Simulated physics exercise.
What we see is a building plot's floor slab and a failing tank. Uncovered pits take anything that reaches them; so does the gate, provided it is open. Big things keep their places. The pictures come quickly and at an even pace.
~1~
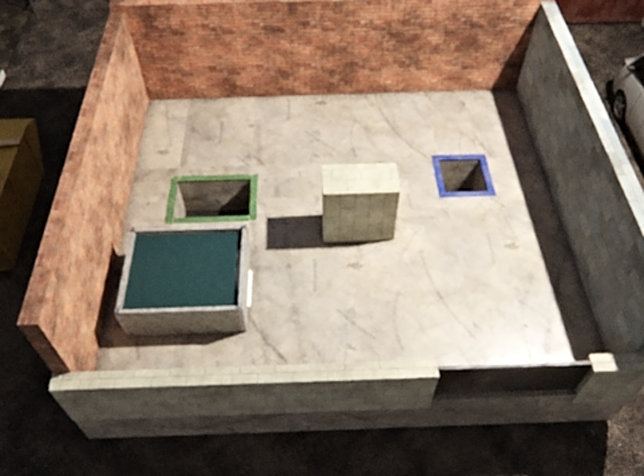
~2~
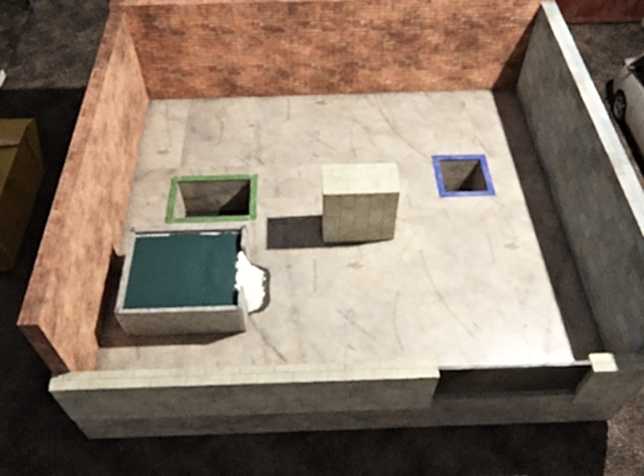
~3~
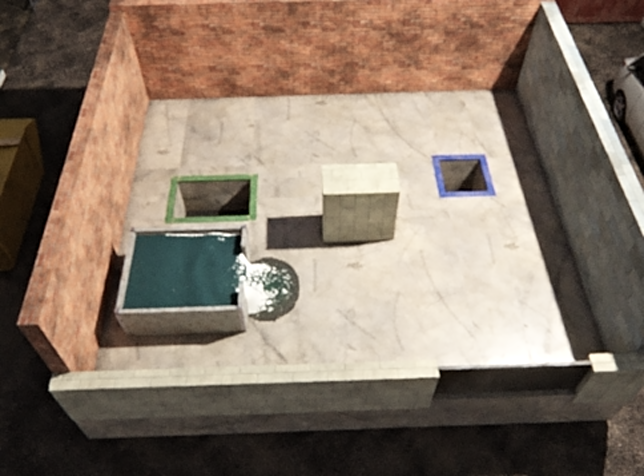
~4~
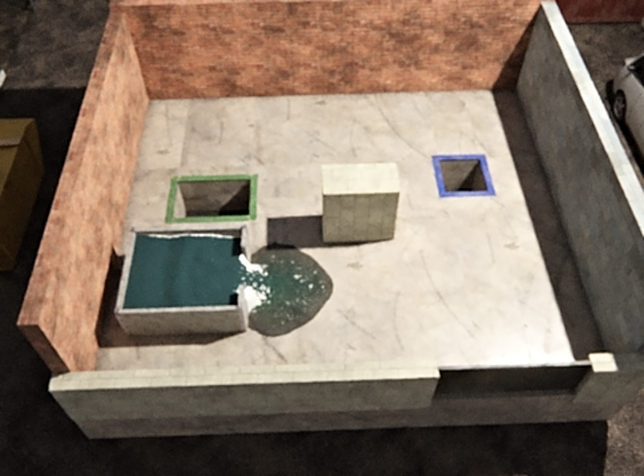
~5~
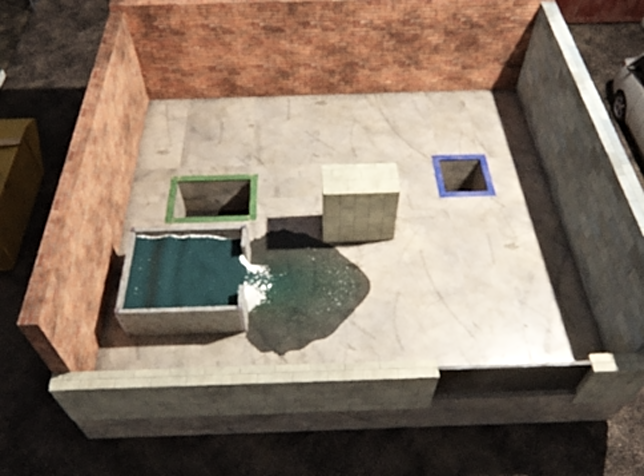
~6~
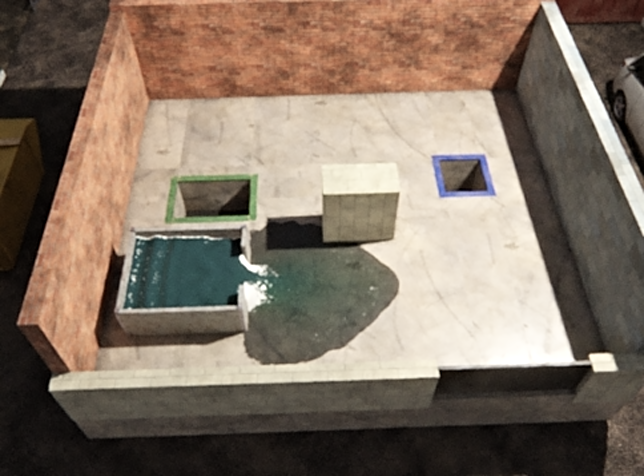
Water lies still in a pale tank of dark teal water at the left of a walled floor slab, seen from a high, fixed view, then bursts white through the tank's right side. A green-edged opening sits behind the tank, a pale block near the centre and a blue-edged opening at the right, between reddish and grey walls. The dark, wet patch spreads rightward and toward the front, passing before the block.
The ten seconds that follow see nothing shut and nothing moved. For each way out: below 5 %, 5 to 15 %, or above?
I'd say the gate drains very little - not reaching five per cent. I'd say the green pit drains very little - not reaching five per cent. I'd say the blue pit drains a fair bit - five to fifteen per cent.
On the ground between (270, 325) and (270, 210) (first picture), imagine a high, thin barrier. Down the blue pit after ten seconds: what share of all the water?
Roughly 0 per cent ends up in the blue pit.
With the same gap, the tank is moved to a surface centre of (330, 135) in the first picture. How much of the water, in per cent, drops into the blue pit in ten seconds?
So the blue pit gets 35 in a hundred.
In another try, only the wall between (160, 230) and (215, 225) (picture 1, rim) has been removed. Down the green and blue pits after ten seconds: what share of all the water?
Per cent: Green 70, blue 0.
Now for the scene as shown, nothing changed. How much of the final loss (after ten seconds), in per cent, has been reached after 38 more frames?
About 20 per cent.
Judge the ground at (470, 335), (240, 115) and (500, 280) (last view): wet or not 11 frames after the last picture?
First swamped, then spared, then swamped.
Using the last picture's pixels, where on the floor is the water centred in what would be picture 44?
The water's middle lies around (382, 270).
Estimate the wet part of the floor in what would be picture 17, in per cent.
The answer is around 35 per cent.
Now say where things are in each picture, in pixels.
In the first picture, still water in the water tank at (185, 270).
In the second picture, water pours out at (243, 281) and has run to (262, 305).
In the third picture, the front is at (294, 294), out from the gap at (244, 282).
In the fourth picture, water pours out at (244, 283) and has run to (325, 293).
In the fifth picture, water pours out at (243, 282) and has run to (364, 288).
In the sixth picture, the front is at (391, 290), out from the gap at (243, 282).
A moment on, water covers 25 % of the floor; the gate 0 %, the green pit 0 %, the blue pit 0 %.
Next, water covers 35 % of the floor; the gate 0 %, the green pit 0 %, the blue pit 0 %.
Then, water covers 35 % of the floor; the gate 0 %, the green pit 0 %, the blue pit 0 %.
Later, water covers 45 % of the floor; the gate 0 %, the green pit 0 %, the blue pit 2 %.
In the end, water covers 60 % of the floor; the gate 0 %, the green pit 1 %, the blue pit 11 %.
